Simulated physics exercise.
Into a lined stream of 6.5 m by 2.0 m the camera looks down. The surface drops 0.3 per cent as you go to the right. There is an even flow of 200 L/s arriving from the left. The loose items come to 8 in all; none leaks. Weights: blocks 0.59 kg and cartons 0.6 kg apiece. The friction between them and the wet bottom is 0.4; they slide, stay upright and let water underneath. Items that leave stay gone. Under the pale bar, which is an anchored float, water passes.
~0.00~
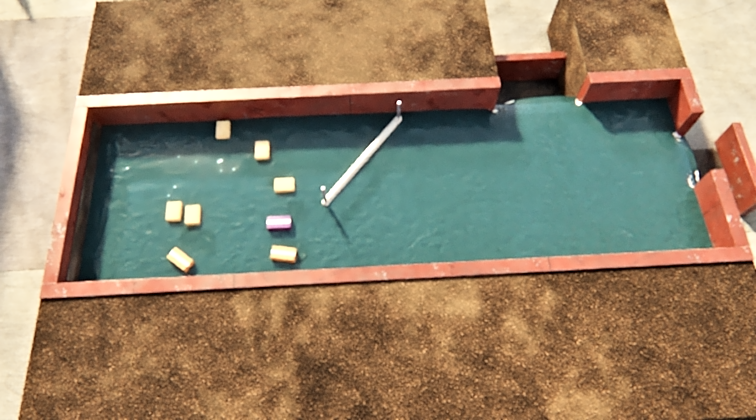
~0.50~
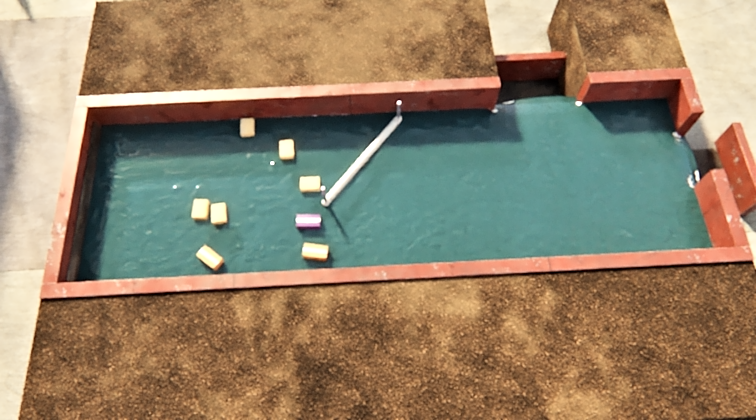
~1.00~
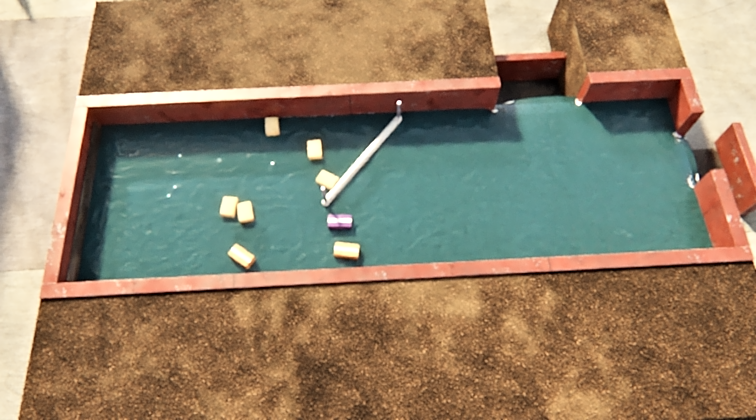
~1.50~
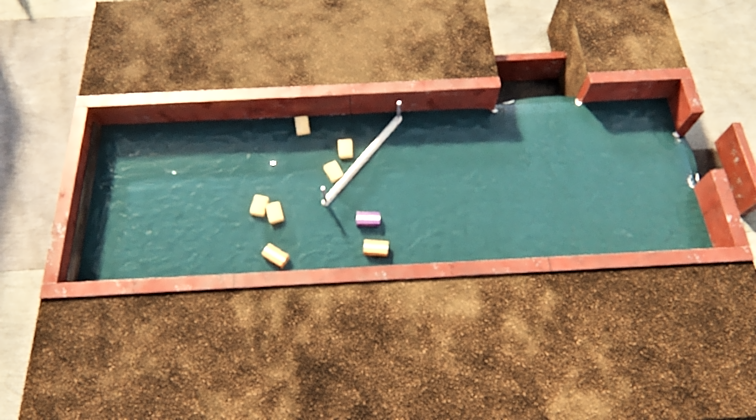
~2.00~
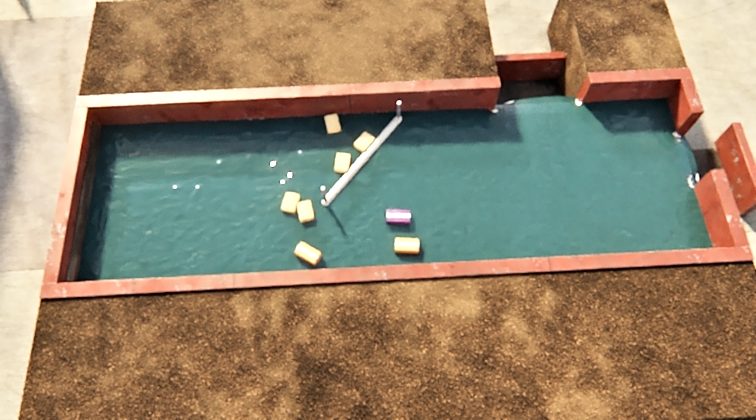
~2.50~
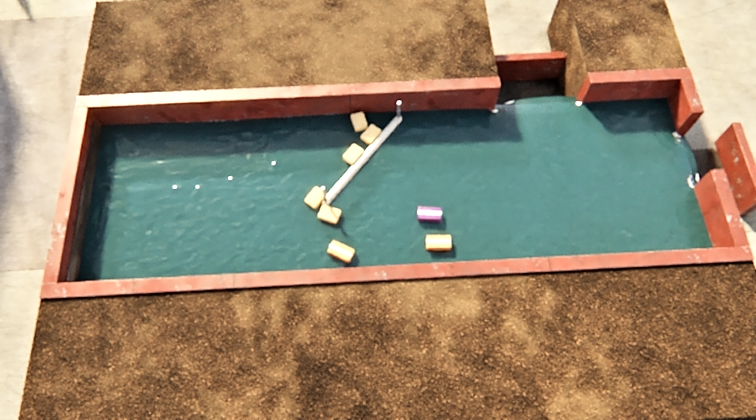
Yellow blocks and one purple block drifting rightward along a brick-edged water channel, some gathering against a pale slanted bar while others pass below.
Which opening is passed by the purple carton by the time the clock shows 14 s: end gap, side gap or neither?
End opening.
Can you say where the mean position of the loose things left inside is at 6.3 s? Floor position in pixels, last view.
They average out to somewhere around (464, 179).
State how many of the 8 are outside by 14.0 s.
The count is 4.
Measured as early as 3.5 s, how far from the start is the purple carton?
Displacement near 200 cm.
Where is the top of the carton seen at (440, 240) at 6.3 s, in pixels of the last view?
Roughly (620, 208) in the last view.
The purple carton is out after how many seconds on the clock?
At about 8.5 s.
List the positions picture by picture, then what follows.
In the first frame, the purple carton at (279, 222) floats; about 2350 L in view; 0 of 8 have shifted.
In the second frame, the purple carton at (308, 220) floats, 31 cm from its start; 17 cm deep round most things; 8 of 8 have shifted.
In the third frame, the purple carton at (340, 221) floats, 63 cm from its start; about 2350 L in view; 8 of 8 have shifted.
In the fourth frame, the purple carton at (368, 218), afloat, 93 cm from its start; 17 cm deep round most things; 8 of 8 have shifted.
In the fifth frame, the purple carton at (399, 216), afloat, 125 cm from its start; about 2360 L in view; 8 of 8 have shifted.
In the sixth frame, the purple carton at (430, 213) floats, 157 cm from its start; about 2360 L in view; 8 of 8 have shifted.
After 3.5 s the purple carton is near (488, 207), 2.2 m from its start, afloat; 0 of 8 are out; 8 afloat.
After 6.3 s the purple carton is near (609, 166), 3.6 m from its start, afloat; 0 of 8 are out; 8 afloat.
After 10.0 s the purple carton has gone out by the end gap; 2 of 8 are out; 6 afloat.
After 14.0 s the purple carton has gone out by the end gap; 4 of 8 are out; 4 afloat.
